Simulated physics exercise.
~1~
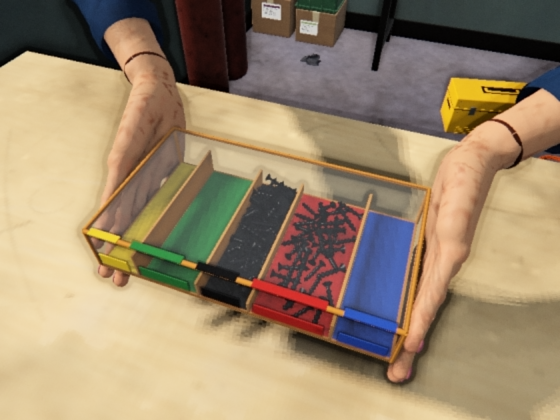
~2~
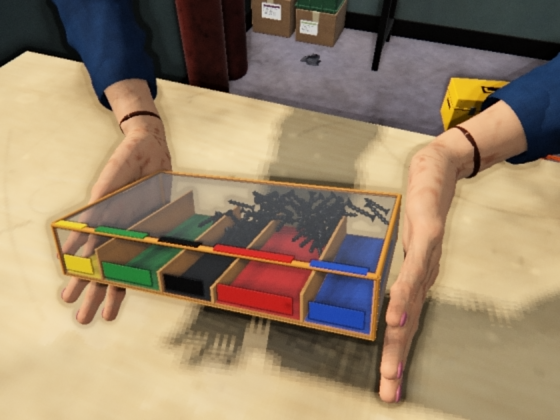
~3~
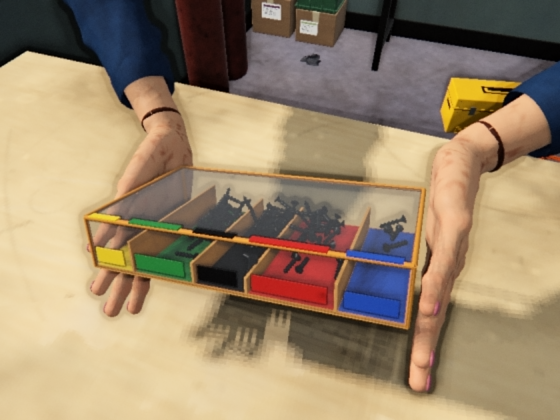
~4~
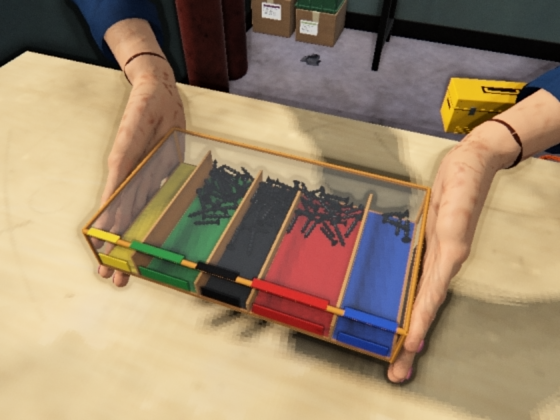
Hands tilting and shaking a clear-lidded box of black screws, then levelling it, leaving most spread across green, black and red compartments.
